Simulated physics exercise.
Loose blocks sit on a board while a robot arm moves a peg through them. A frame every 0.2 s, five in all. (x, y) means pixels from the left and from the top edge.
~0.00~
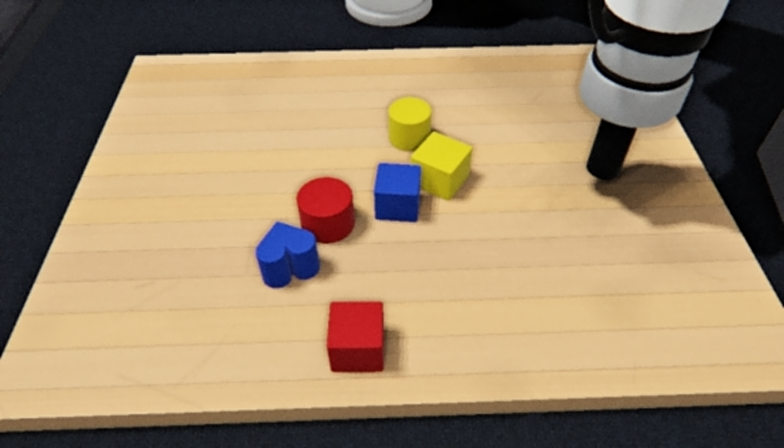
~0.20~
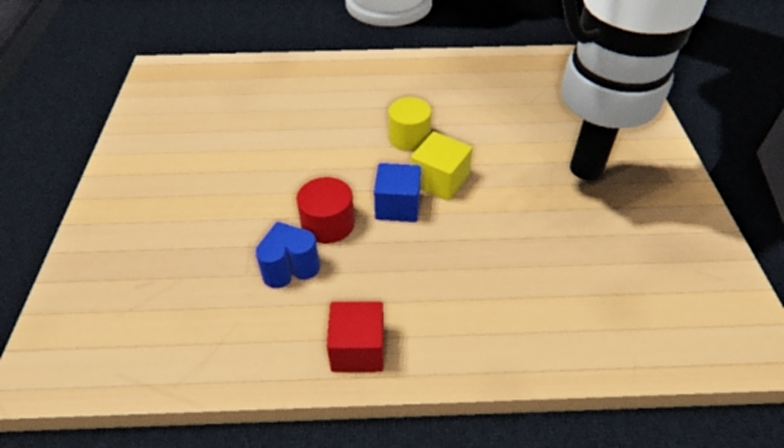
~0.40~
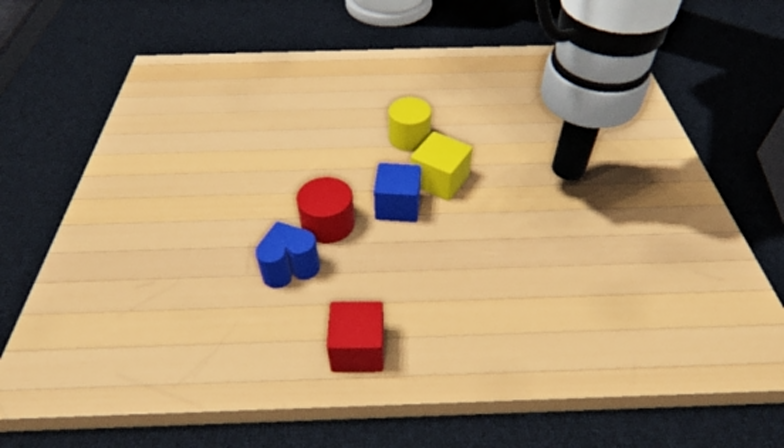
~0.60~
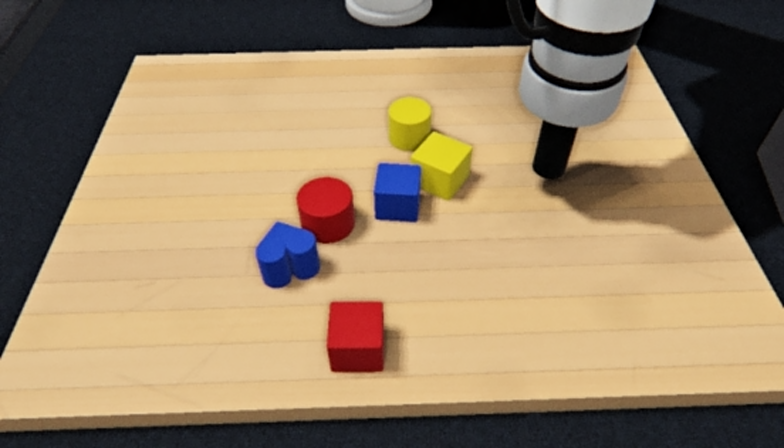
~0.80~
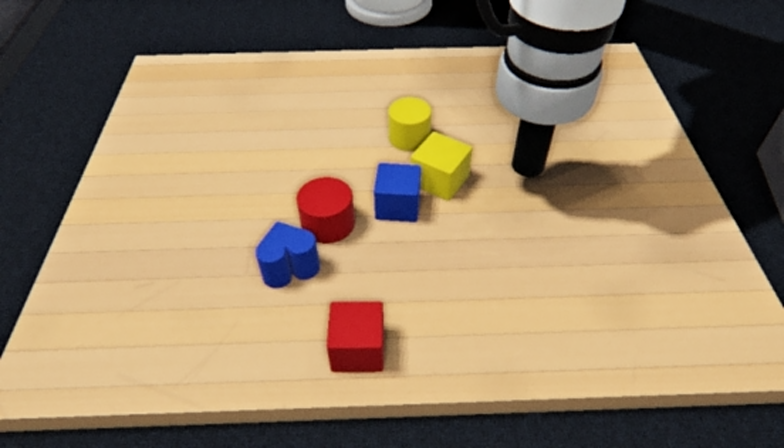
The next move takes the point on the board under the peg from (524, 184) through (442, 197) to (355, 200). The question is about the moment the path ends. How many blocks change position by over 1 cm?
Shifted over 1 cm: Three or more.
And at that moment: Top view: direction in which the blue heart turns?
Viewed from above, counterclockwise.
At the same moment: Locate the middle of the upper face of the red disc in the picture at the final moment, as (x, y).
Its top middle will sit at (269, 204).
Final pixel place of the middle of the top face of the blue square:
At pixel (313, 178).
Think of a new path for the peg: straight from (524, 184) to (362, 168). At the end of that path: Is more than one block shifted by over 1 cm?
Going by the path, no.
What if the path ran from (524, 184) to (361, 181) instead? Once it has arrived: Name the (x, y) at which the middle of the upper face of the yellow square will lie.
The yellow square ends near (333, 133).
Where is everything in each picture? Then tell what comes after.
The first frame shows peg tip at (603, 169); block tops, blue heart at (284, 241); red disc at (324, 195); blue square at (398, 178); yellow square at (442, 151).
The second frame shows peg at (586, 170); blocks unchanged.
The third frame shows peg at (568, 170); blocks unchanged.
The fourth frame shows peg at (549, 168); blocks unchanged.
The fifth frame shows peg at (528, 167); blue heart at (284, 241); red disc at (324, 195); blue square at (398, 178); yellow square at (442, 151).
On the path given first. One third of the way, peg at (471, 176); yellow square at (437, 151).
Two thirds of the way, peg at (413, 182); blue square at (373, 180), turned 40° anticlockwise; yellow square at (407, 144), turned 45° clockwise.
At the end, peg at (354, 183); blue heart at (278, 242), turned 25° anticlockwise; red disc at (269, 204); blue square at (313, 178), turned 30° anticlockwise; yellow square at (404, 143), turned 55° clockwise.
